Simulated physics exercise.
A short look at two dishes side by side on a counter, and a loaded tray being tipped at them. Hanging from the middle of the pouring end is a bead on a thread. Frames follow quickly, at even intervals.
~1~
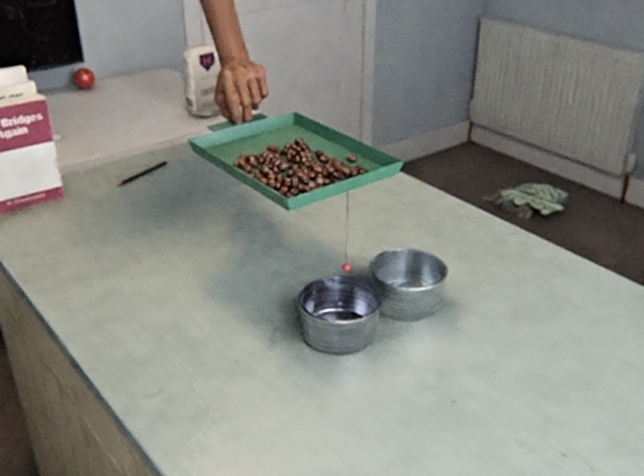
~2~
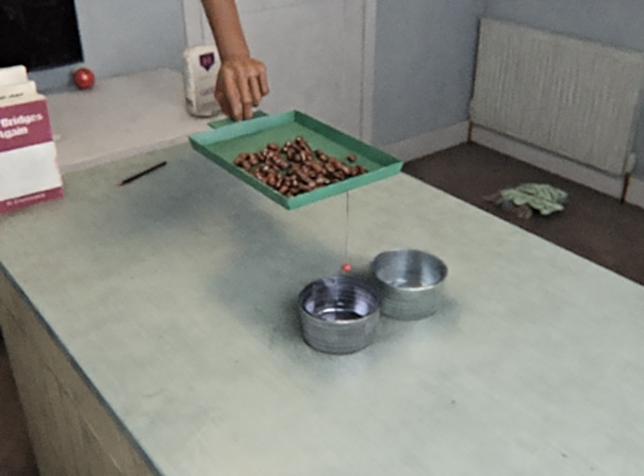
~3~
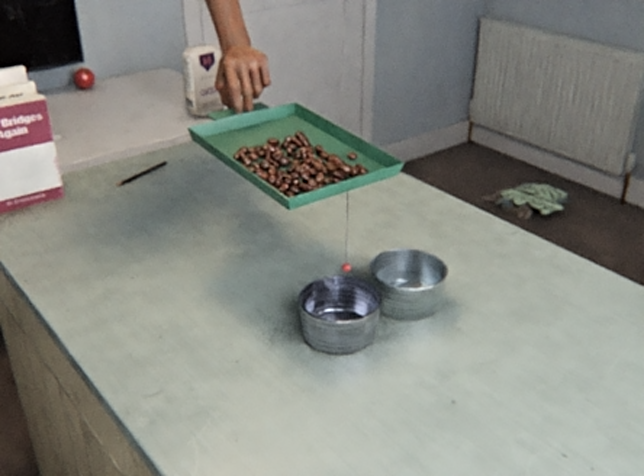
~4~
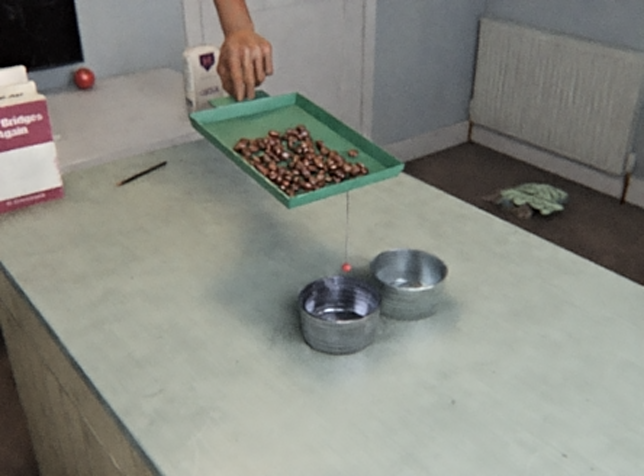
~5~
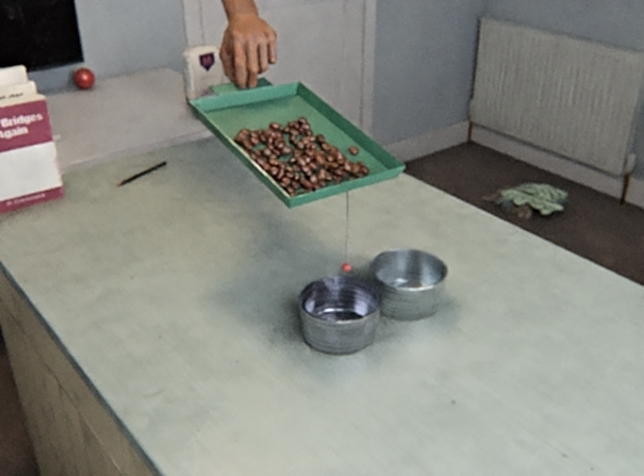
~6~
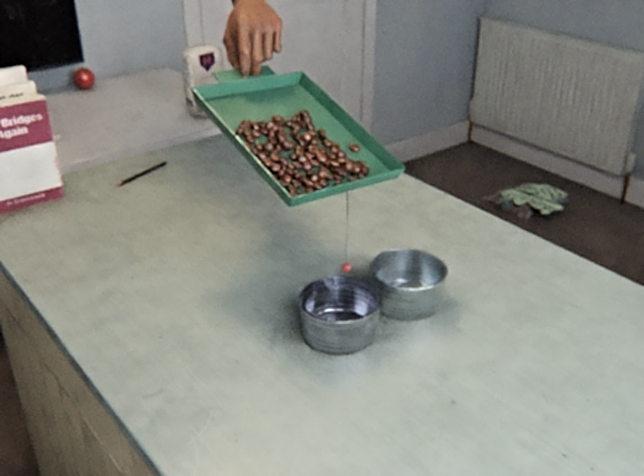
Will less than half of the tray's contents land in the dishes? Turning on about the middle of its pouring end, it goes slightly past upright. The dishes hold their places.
No, more than half gets in.
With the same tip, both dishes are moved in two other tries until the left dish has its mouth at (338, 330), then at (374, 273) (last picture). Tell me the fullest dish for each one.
Well, first the dish at right, then the dish at left.
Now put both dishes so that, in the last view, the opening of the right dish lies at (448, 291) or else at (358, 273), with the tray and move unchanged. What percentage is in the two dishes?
Trial 1 near 20 percent, trial 2 near 20 percent.
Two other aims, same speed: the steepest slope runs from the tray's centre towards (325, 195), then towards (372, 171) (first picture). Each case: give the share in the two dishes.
The first try would leave around 60 per cent there, the second around 80 per cent.
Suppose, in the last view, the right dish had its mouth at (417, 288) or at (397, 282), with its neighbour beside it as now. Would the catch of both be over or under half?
The bulk of it, then the bulk of it.
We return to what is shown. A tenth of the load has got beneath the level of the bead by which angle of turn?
Near 85 degrees.
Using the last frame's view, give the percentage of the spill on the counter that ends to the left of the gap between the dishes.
Close to 20 per cent of the spill, I think.
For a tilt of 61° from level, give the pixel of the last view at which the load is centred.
The load is centred near (342, 158).
Soon after the last picture, tray tipped steeply; nearly all on the tray; a stray few in the air.
A little later, tray tipped right over; about a quarter on the tray; a small part in the left dish; about a quarter in the right dish; a small part outside both; about a quarter in the air.
Later still, tray tipped past a quarter turn; about a third in the left dish; about half in the right dish; about a quarter outside both.
At rest, tray tipped past a quarter turn; about a third in the left dish; about half in the right dish; about a quarter outside both.
